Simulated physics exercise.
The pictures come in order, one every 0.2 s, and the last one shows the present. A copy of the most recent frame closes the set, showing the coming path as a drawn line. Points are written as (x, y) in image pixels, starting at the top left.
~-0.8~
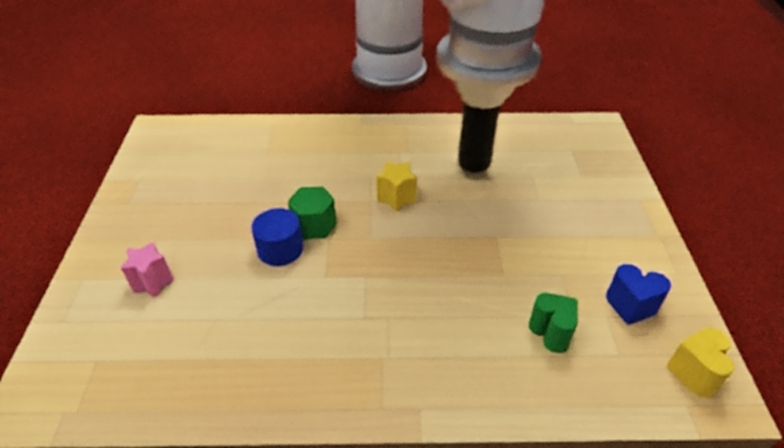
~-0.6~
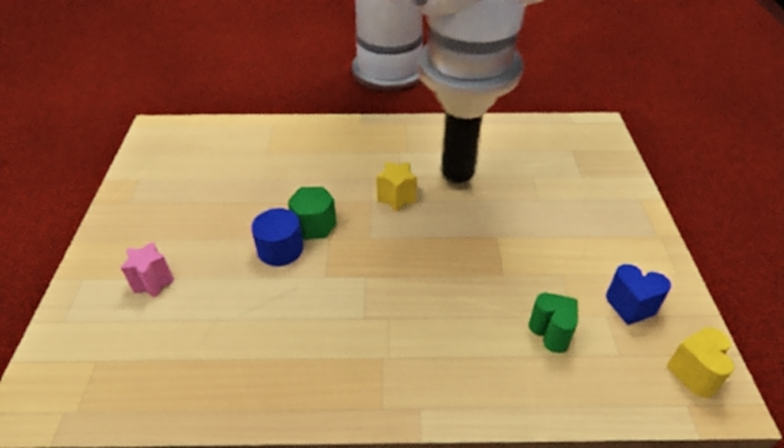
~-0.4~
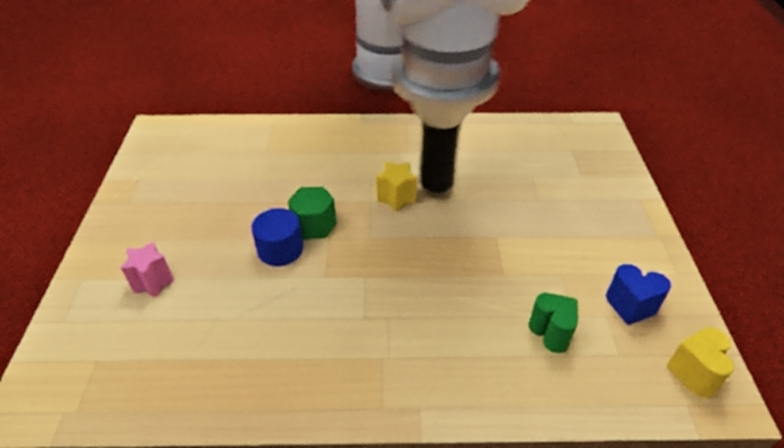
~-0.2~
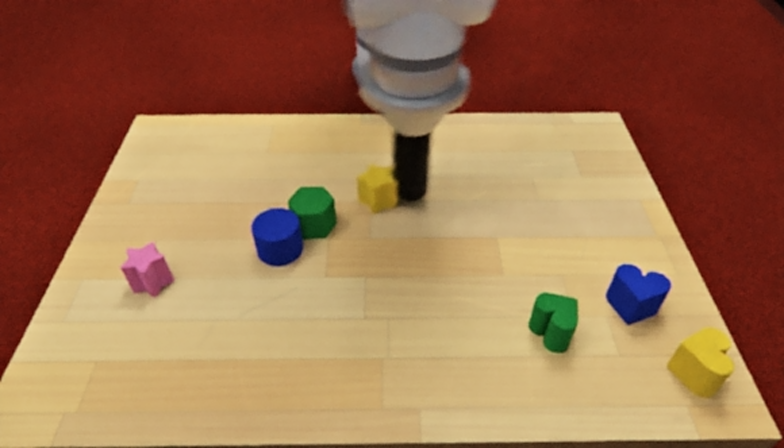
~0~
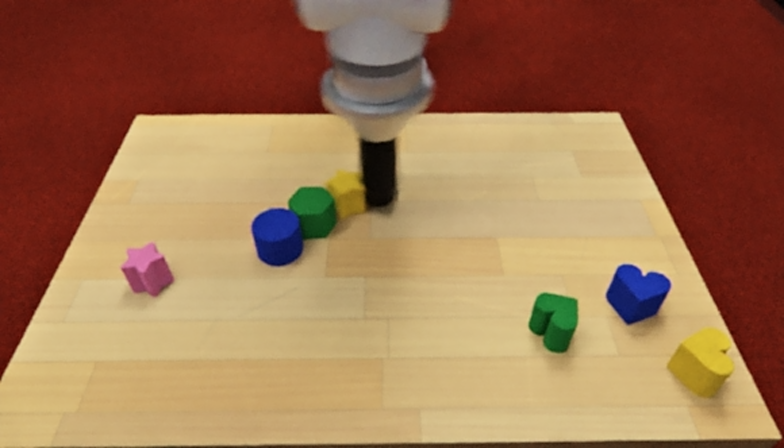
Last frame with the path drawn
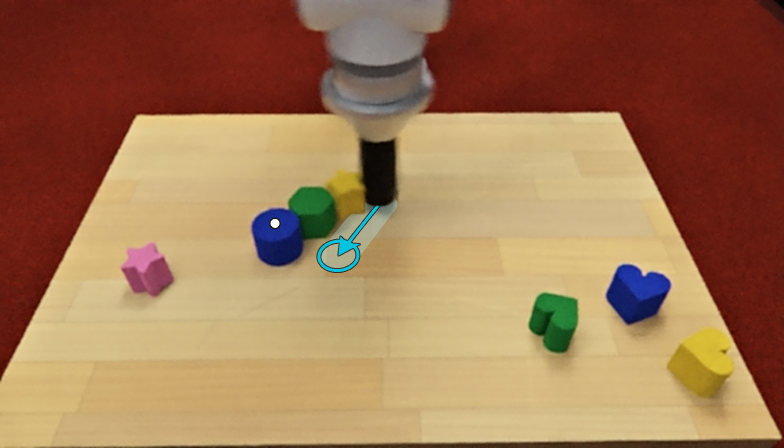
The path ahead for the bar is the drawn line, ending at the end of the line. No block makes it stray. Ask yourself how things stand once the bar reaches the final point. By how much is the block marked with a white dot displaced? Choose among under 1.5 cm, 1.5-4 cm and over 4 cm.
Under 1.5 cm.
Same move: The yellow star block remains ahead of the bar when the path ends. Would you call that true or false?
That is false.
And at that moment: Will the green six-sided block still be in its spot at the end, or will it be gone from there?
It shifts.
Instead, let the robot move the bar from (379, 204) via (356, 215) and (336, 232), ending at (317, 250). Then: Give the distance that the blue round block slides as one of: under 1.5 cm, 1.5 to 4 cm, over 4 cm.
Displacement: 1.5 to 4 cm.
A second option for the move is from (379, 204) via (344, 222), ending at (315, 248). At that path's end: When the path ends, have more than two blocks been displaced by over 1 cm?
Yes
The drawn path runs straight from (379, 204) to (338, 256); the dot is on the blue round block.
What follows on the original path. Halfway along, bar at (359, 220); blue round block at (265, 228); green six-sided block at (296, 202), turned 15° anticlockwise; yellow star block at (334, 186), turned 45° clockwise.
At the end, bar at (338, 247); blue round block at (265, 228); green six-sided block at (296, 202), turned 15° anticlockwise; yellow star block at (334, 186), turned 45° clockwise.
